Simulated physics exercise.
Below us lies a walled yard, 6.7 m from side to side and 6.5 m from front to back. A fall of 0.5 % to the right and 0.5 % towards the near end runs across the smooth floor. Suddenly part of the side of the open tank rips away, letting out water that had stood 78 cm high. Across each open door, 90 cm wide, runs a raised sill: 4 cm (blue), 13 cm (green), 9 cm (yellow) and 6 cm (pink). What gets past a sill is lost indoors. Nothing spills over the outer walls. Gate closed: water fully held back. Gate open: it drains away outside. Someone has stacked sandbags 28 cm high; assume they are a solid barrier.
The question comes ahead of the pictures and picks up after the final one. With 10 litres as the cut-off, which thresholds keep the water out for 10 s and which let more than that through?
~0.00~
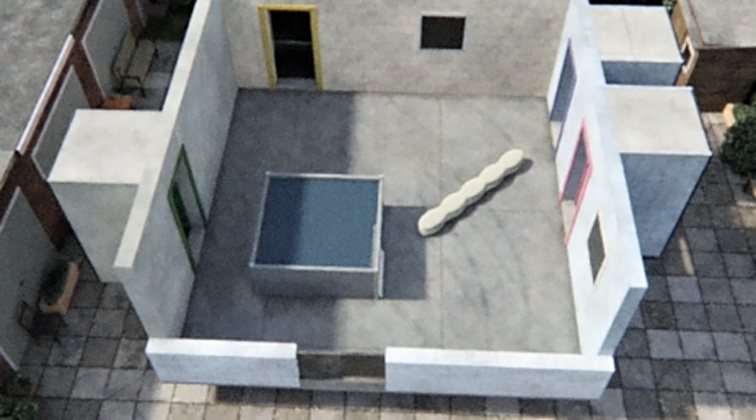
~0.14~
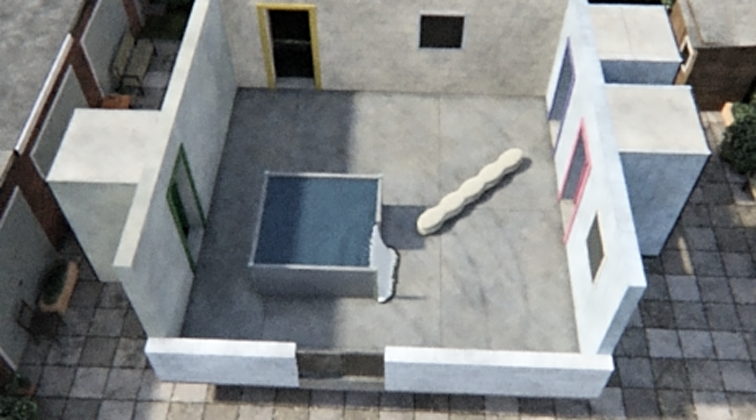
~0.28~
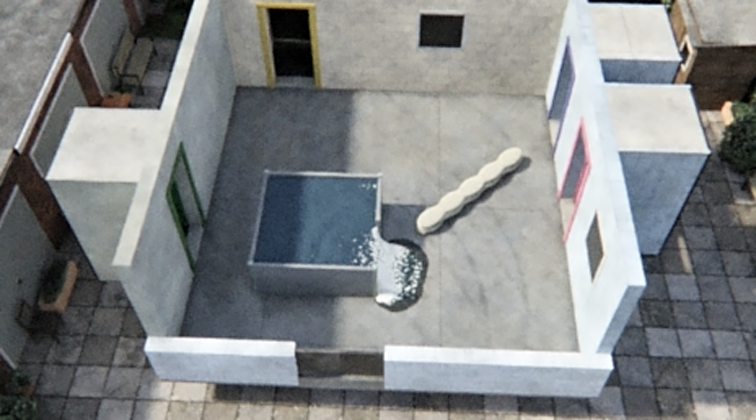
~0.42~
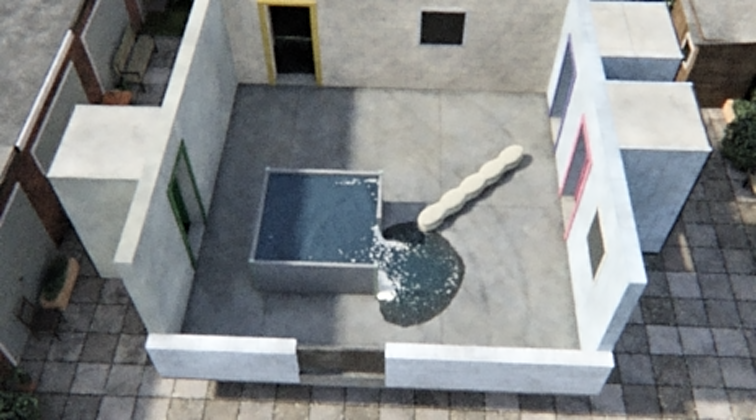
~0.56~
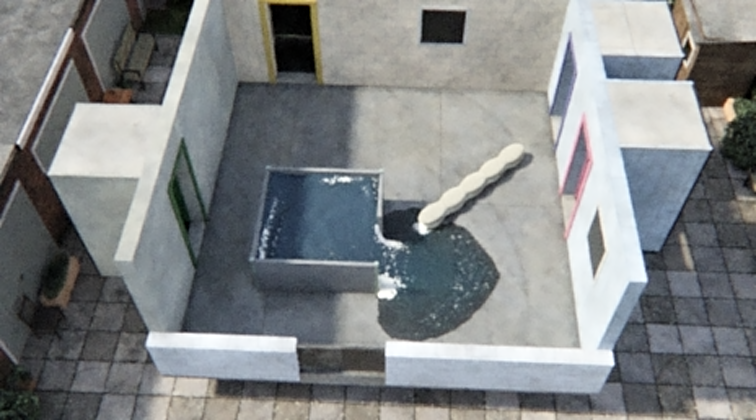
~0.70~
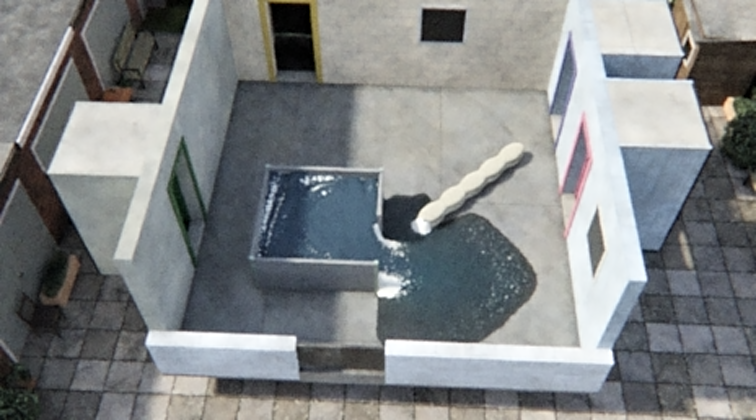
Over 10 s: The blue door lets too much through; the green door holds it off; the yellow door holds it off; the pink door lets too much through.
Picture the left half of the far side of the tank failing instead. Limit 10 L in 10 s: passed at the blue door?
Note: Blue door, beyond the mark.
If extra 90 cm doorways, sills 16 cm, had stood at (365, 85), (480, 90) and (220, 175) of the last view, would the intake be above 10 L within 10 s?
Result in order - not enough, not enough, not enough.
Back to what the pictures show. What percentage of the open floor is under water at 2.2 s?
About 30 per cent.
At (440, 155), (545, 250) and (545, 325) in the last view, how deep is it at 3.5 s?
Taking the spots in order: 0 cm, 22 cm, 19 cm.
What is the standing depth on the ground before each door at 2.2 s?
Depth readings (cm): Blue = 0; green = 0; yellow = 0; pink = 22.
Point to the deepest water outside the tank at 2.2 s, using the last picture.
The spot is near (572, 350) in the last view.
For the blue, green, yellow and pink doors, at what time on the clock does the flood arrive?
So blue at 2.4 s, green at 7.0 s, yellow at 6.5 s, and pink at 1.2 s.
After 1.4 s water covers 25 % of the floor and is deepest (40 cm) near (389, 277); blue door not reached, green door not reached, yellow door not reached, pink door 12 cm at the sill, 2 L in.
After 2.2 s water covers 30 % of the floor and is deepest (48 cm) near (572, 350); blue door not reached, green door not reached, yellow door not reached, pink door 22 cm at the sill, 55 L in.
After 3.5 s water covers 35 % of the floor and is deepest (27 cm) near (483, 308); blue door 6 cm at the sill, 0 L in, green door not reached, yellow door not reached, pink door 17 cm at the sill, 136 L in.
After 6.0 s water covers 60 % of the floor and is deepest (22 cm) near (563, 370); blue door 9 cm at the sill, 33 L in, green door not reached, yellow door not reached, pink door 16 cm at the sill, 231 L in.
After 10.0 s water covers 95 % of the floor and is deepest (14 cm) near (572, 350); blue door 6 cm at the sill, 62 L in, green door 4 cm at the sill, 0 L in, yellow door 2 cm at the sill, 0 L in, pink door 12 cm at the sill, 358 L in.
